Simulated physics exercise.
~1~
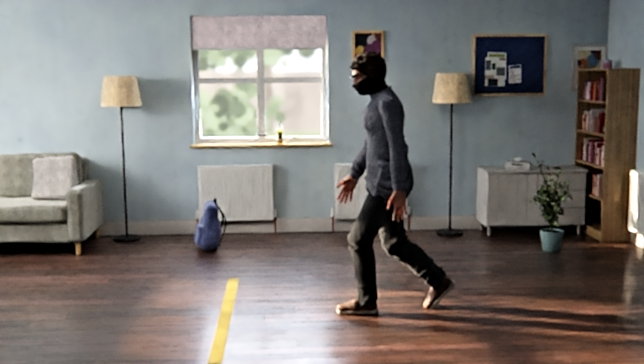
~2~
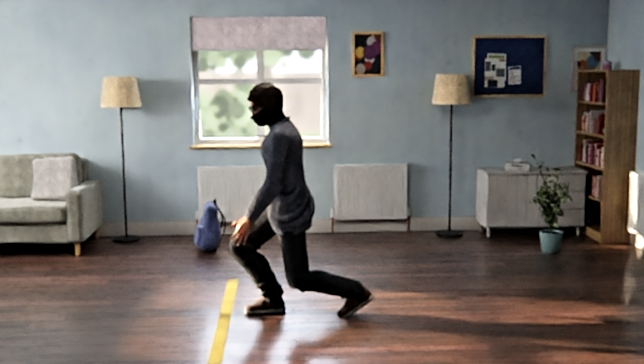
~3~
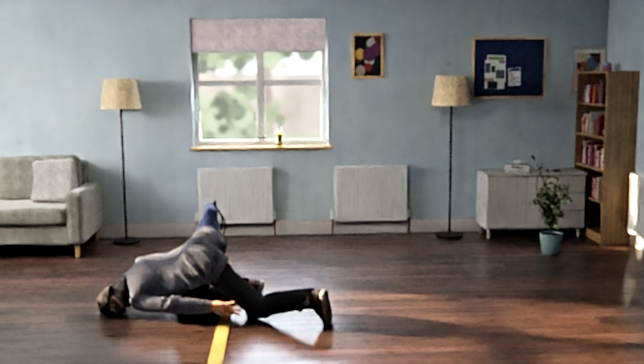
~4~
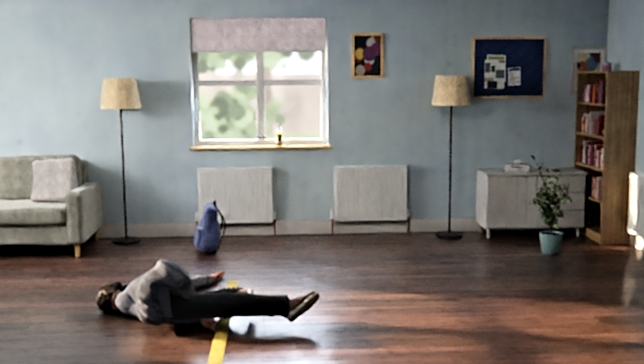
A person in a dark mask, grey top and black trousers strides left with empty hands across a dark wooden floor towards a yellow strip, seen side-on from a slightly swaying camera. Behind, a pale sofa stands at left, with a window, a blue bag, two radiators and two lamps along the blue wall, and a cabinet, potted plant and bookcase at right. Near the strip, the person's knees bend and the body sinks. The person folds forward to the floor, head to the left, then settles lying down, hips and chest past the strip, legs stretching back across it.
